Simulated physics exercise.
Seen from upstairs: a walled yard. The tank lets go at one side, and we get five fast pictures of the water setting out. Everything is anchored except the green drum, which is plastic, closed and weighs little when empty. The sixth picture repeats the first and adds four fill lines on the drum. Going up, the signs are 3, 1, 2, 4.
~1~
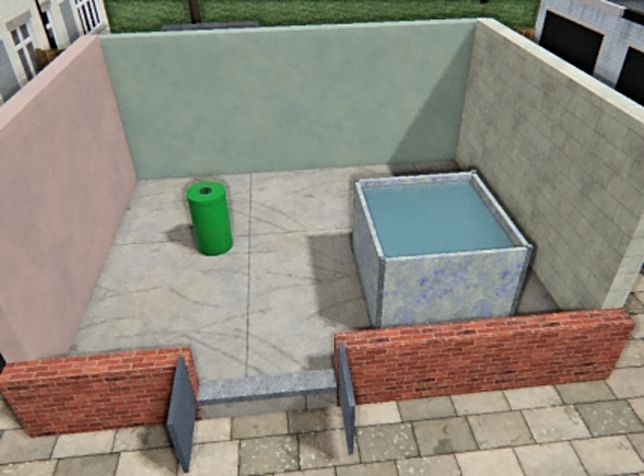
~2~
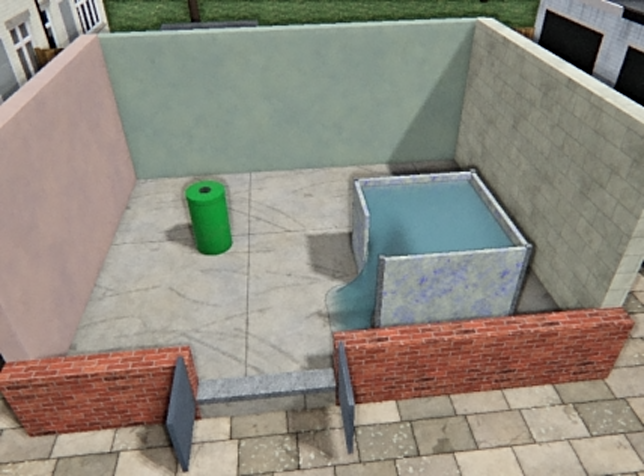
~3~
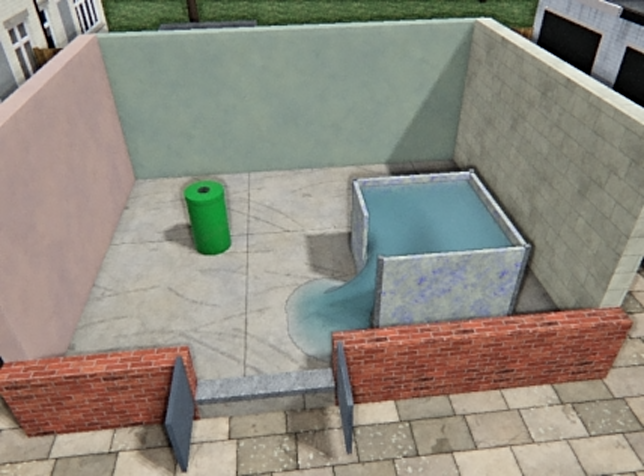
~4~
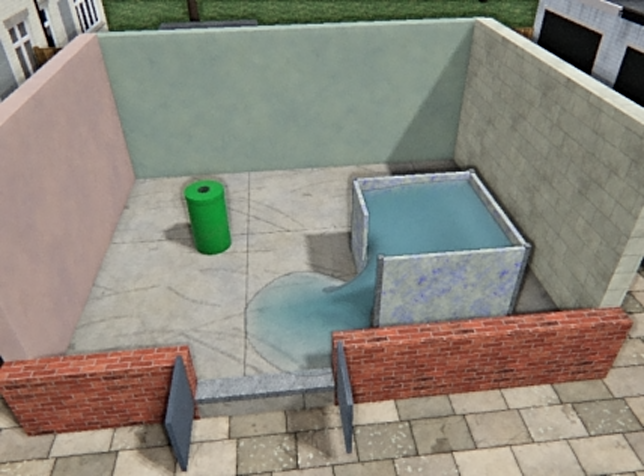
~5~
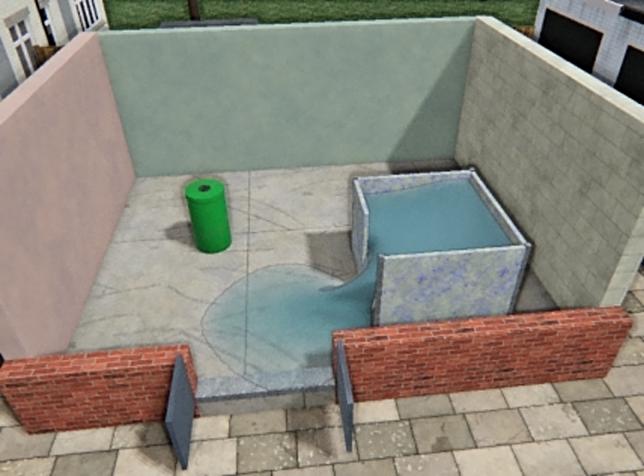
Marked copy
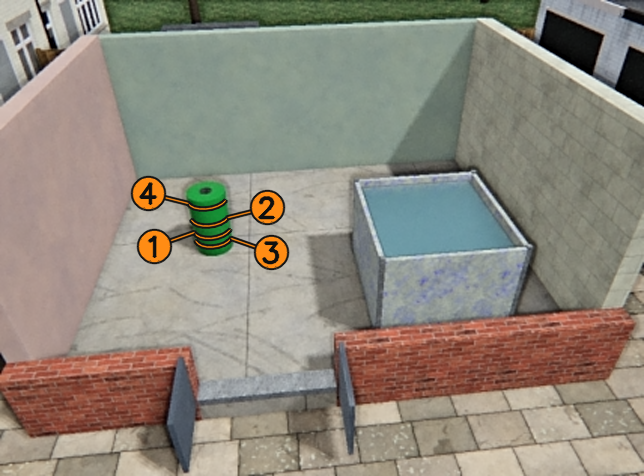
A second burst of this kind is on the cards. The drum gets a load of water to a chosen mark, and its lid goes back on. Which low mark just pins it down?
Line 3.
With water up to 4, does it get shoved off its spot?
No.
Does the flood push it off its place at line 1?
No.
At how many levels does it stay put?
All of them.
On the marked copy, 1 at (211, 238); 2 at (208, 226); 3 at (212, 247); 4 at (205, 209); from the bottom up 3, 1, 2, 4.
With 1, it does not move.
With 2, it does not move.
With 3, it does not move.
With 4, it does not move.
